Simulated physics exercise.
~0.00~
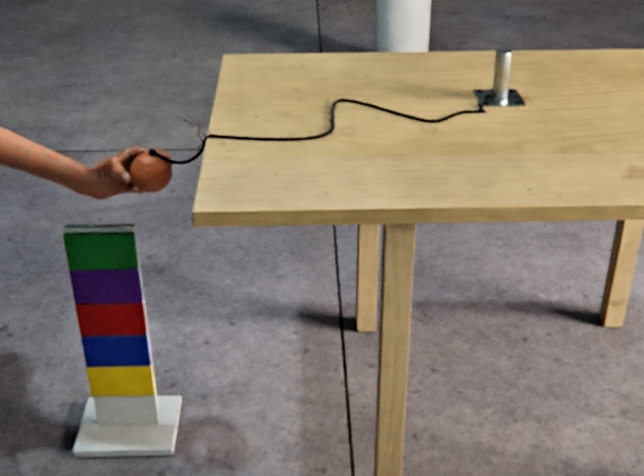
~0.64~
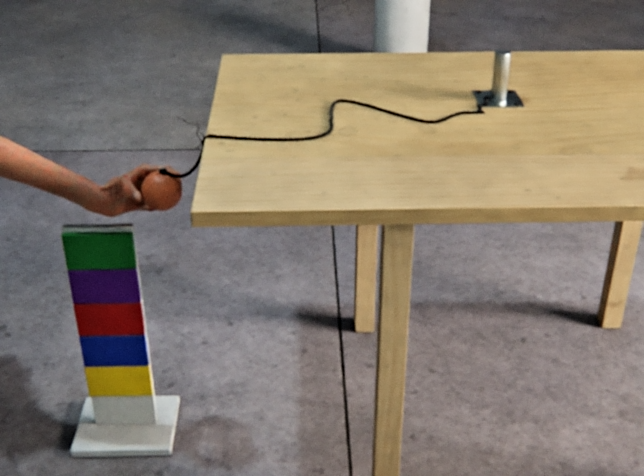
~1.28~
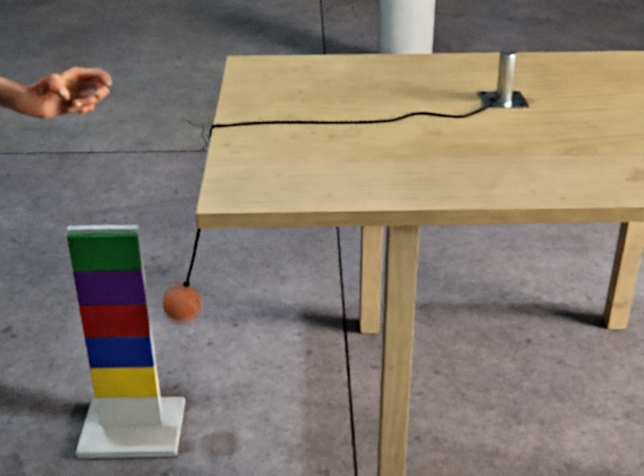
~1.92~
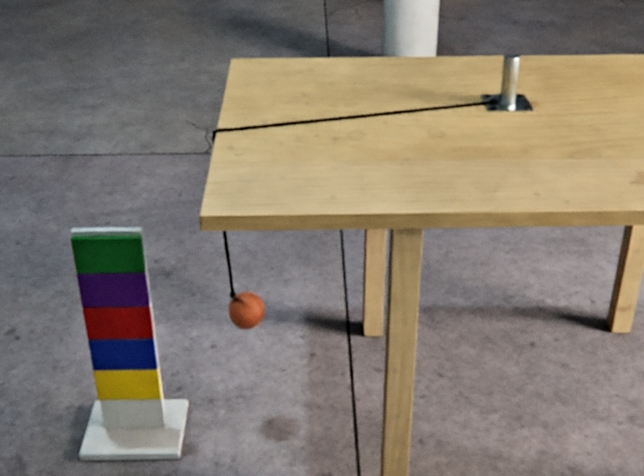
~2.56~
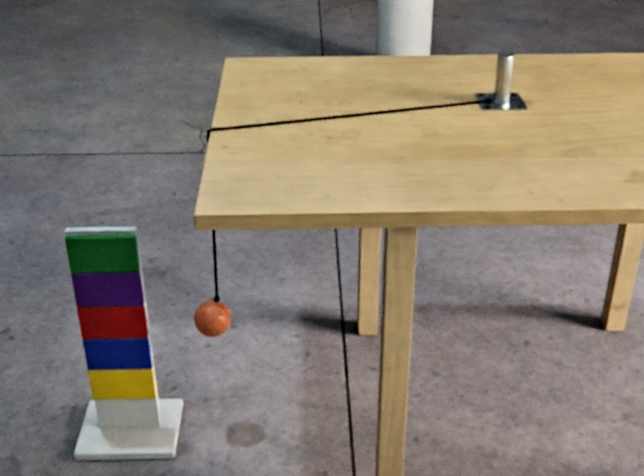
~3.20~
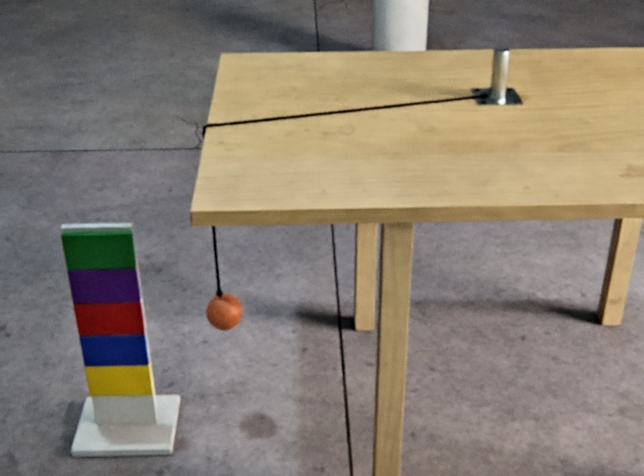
In this clip, a hand holds an orange on a dark cord tied to a post on a wooden table, lowers it slightly past the edge and lets go. The orange drops, swings right and back as the cord tightens, and ends hanging level with the nearby board's red band.
